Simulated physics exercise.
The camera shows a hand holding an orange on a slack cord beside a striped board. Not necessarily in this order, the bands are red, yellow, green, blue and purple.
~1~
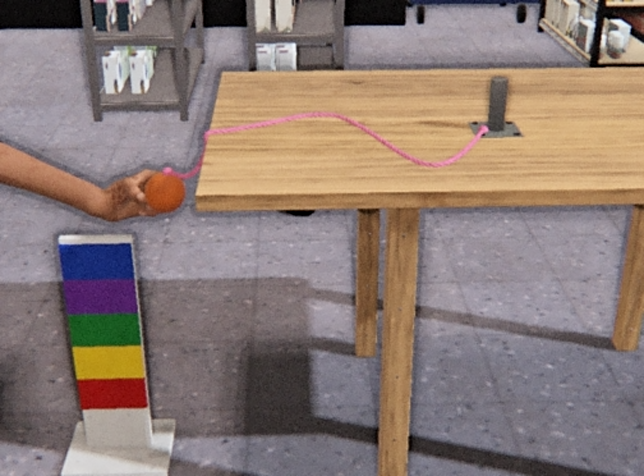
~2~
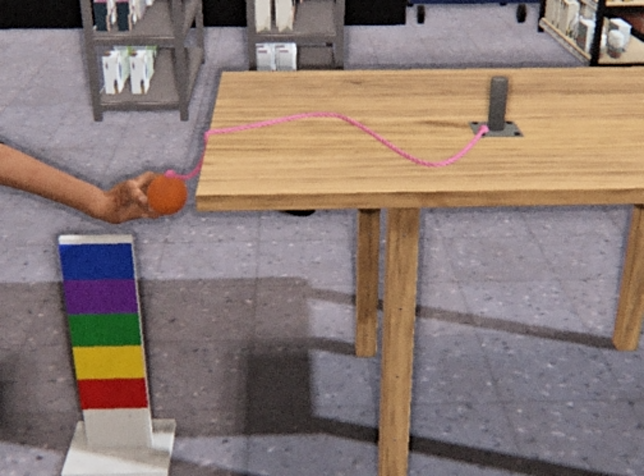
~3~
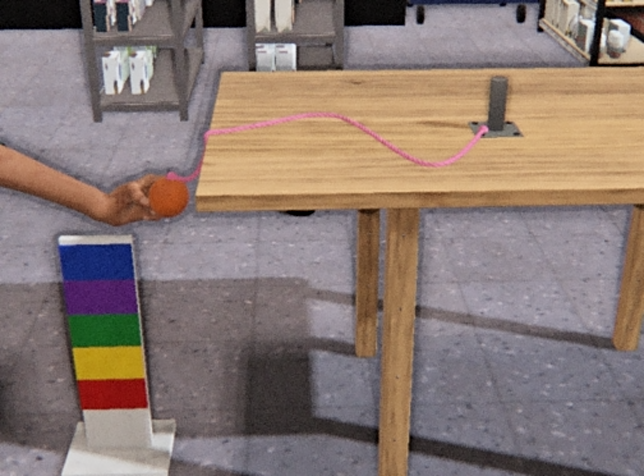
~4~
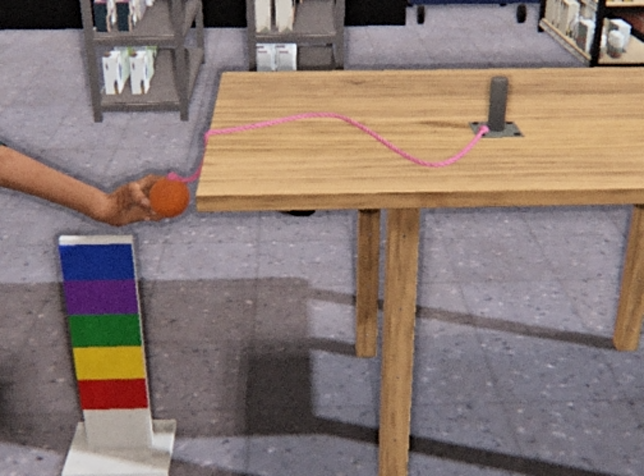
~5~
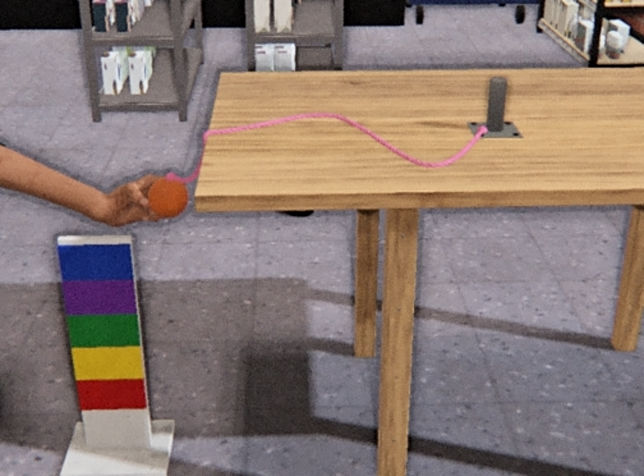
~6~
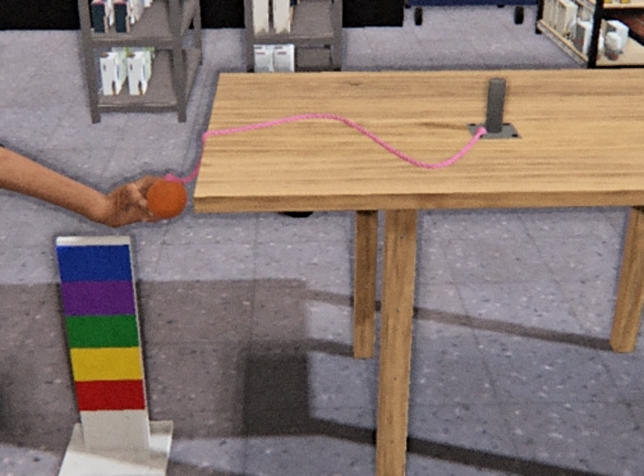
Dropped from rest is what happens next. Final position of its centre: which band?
Band: Yellow.
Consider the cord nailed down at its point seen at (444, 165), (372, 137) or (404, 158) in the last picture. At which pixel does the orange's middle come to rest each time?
Expect roughly (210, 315) for the first, (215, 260) for the second and (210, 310) for the third.
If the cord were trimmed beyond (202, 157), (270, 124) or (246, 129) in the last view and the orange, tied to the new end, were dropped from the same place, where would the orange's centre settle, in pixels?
In that order: (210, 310), (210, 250) and (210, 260).
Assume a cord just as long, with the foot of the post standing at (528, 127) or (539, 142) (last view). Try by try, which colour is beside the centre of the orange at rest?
In turn, green and then green.
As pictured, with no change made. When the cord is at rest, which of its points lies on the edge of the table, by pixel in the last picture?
Around (341, 120).
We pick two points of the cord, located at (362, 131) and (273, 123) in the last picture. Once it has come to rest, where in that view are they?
End: (244, 142) and then (209, 224).
Soon after, orange near (234, 366); level with yellow.
Then, orange near (213, 365); level with yellow.
At rest, orange near (218, 366); level with yellow. Its middle rests at the yellow band.
